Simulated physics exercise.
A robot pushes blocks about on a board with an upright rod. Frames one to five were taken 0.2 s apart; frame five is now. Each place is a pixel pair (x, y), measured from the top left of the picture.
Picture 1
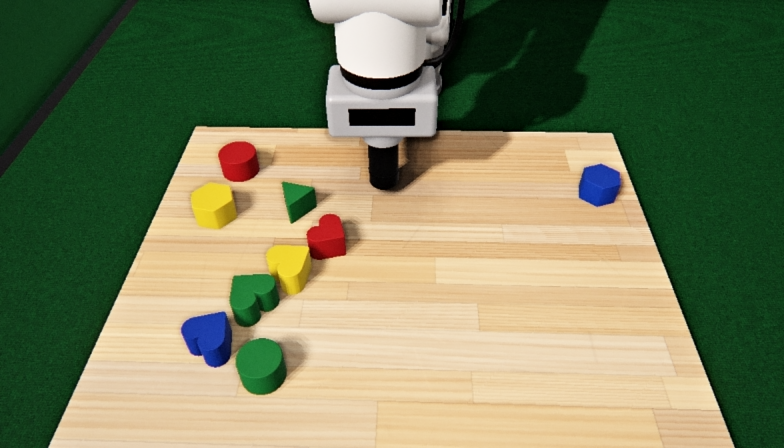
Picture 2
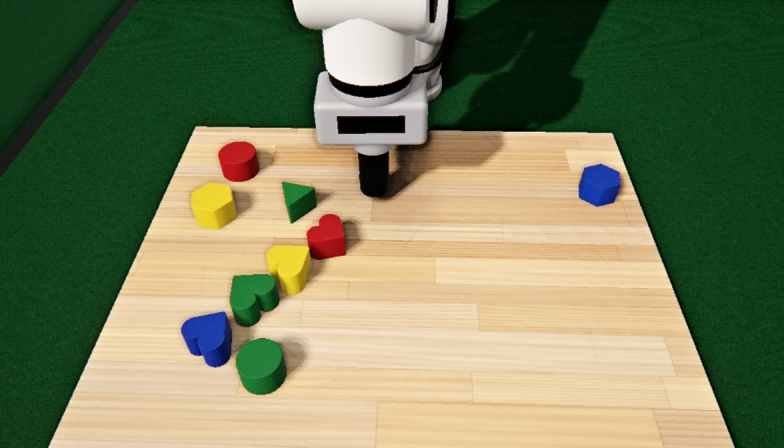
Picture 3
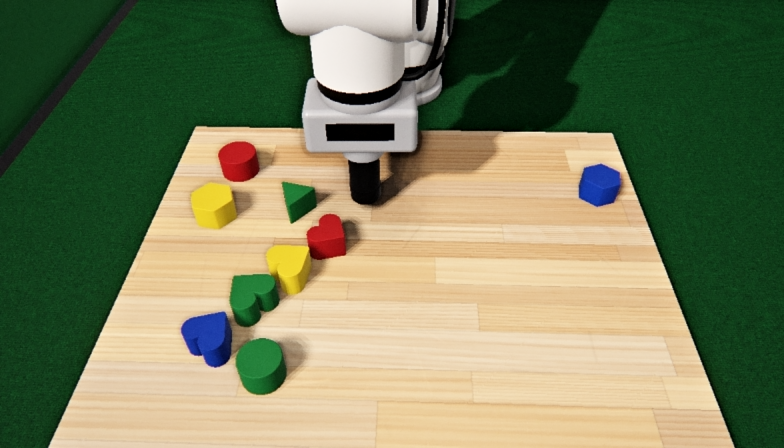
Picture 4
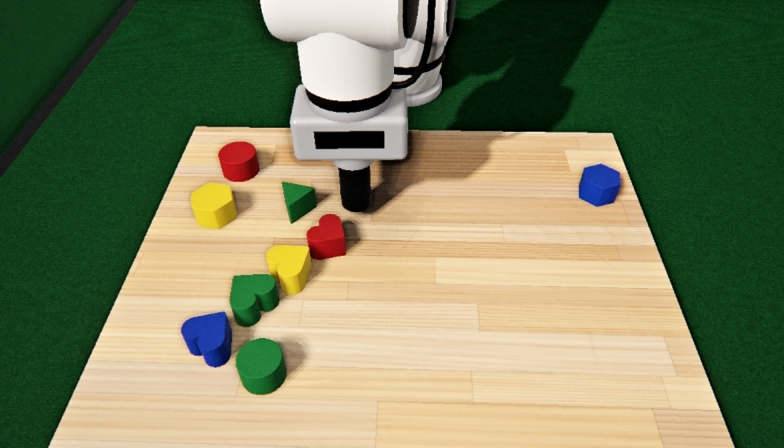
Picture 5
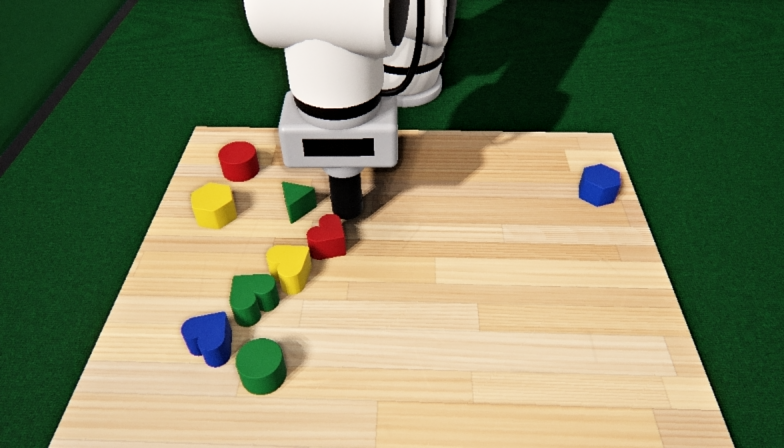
The clip opens on a robot arm holding a dark upright rod over a wooden board with scattered red, yellow, green and blue blocks. The rod moves steadily left and toward the viewer, ending close beside the red heart and green triangle, while all the blocks stay still.
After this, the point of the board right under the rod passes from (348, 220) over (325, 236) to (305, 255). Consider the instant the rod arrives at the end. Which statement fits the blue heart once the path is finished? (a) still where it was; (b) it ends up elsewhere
Answer: A.
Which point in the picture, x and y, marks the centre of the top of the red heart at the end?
Around (316, 258).
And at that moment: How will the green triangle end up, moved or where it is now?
The push misses it.
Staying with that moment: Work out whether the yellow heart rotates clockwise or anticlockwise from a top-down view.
It twists with the clock when seen from above.
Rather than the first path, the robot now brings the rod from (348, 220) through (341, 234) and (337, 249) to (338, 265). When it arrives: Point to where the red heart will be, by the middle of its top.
For the centre of its top, I'd go with (324, 274).
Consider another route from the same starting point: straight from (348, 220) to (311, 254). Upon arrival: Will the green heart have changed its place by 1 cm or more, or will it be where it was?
My prediction: It moves.
What follows on the original path. Halfway along, rod at (323, 226); green heart at (246, 290); yellow heart at (288, 265), turned 30° clockwise; red heart at (318, 244), turned 35° anticlockwise.
At the end, rod at (303, 245); blue heart in place; green heart at (241, 293), turned 15° clockwise; yellow heart at (291, 282), turned 55° clockwise; green triangle in place; red heart at (316, 258), turned 95° anticlockwise.
